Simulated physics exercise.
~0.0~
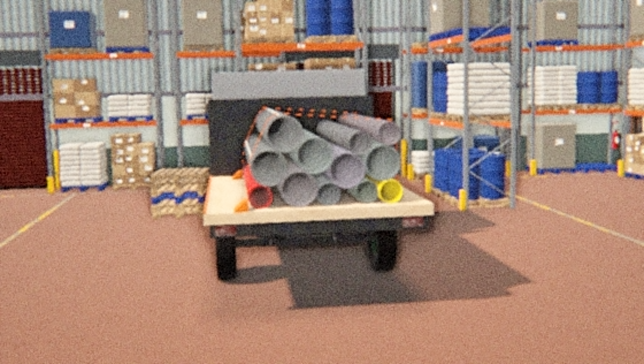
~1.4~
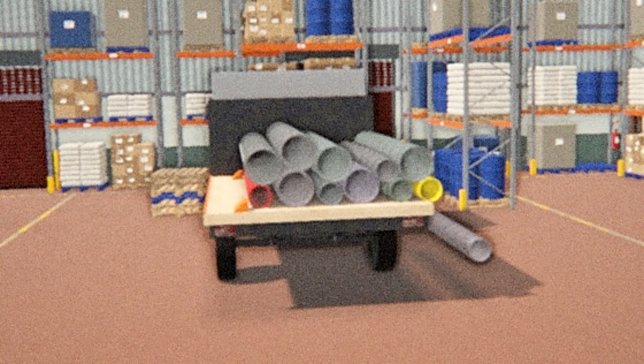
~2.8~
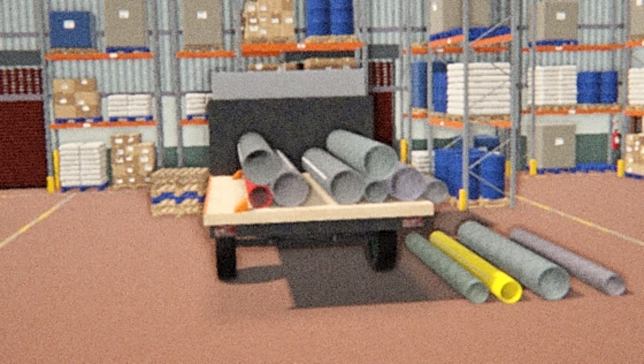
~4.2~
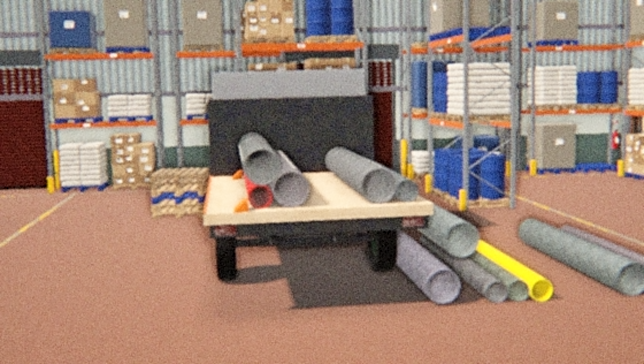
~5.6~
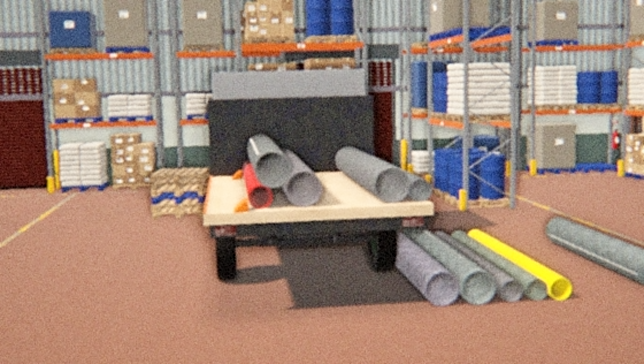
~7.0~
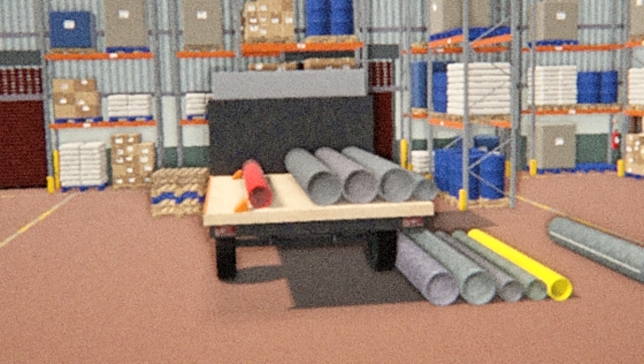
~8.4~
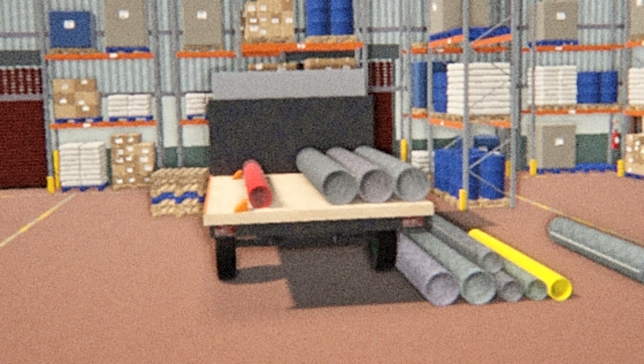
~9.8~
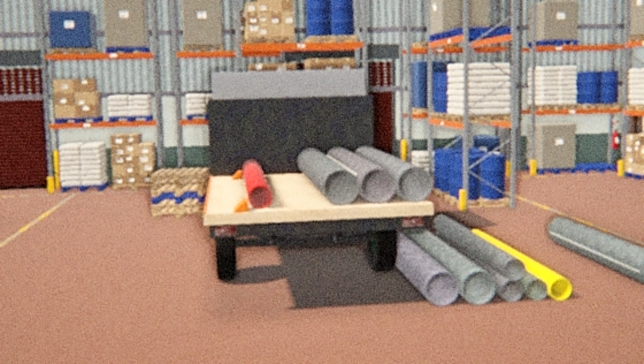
The clip opens on a flatbed lorry seen from behind in a warehouse, its deck piled with grey pipes, plus a red one at the left and a yellow one at the right. The stack slumps and spreads to the right, and a grey pipe drops off that side. The yellow pipe follows with more grey ones, and they roll across the floor. The grey pipes left beside the red one then roll right across the deck, and another drops over the edge. It ends with the red pipe and three grey ones still aboard, while the yellow lies among grey pipes on the floor.
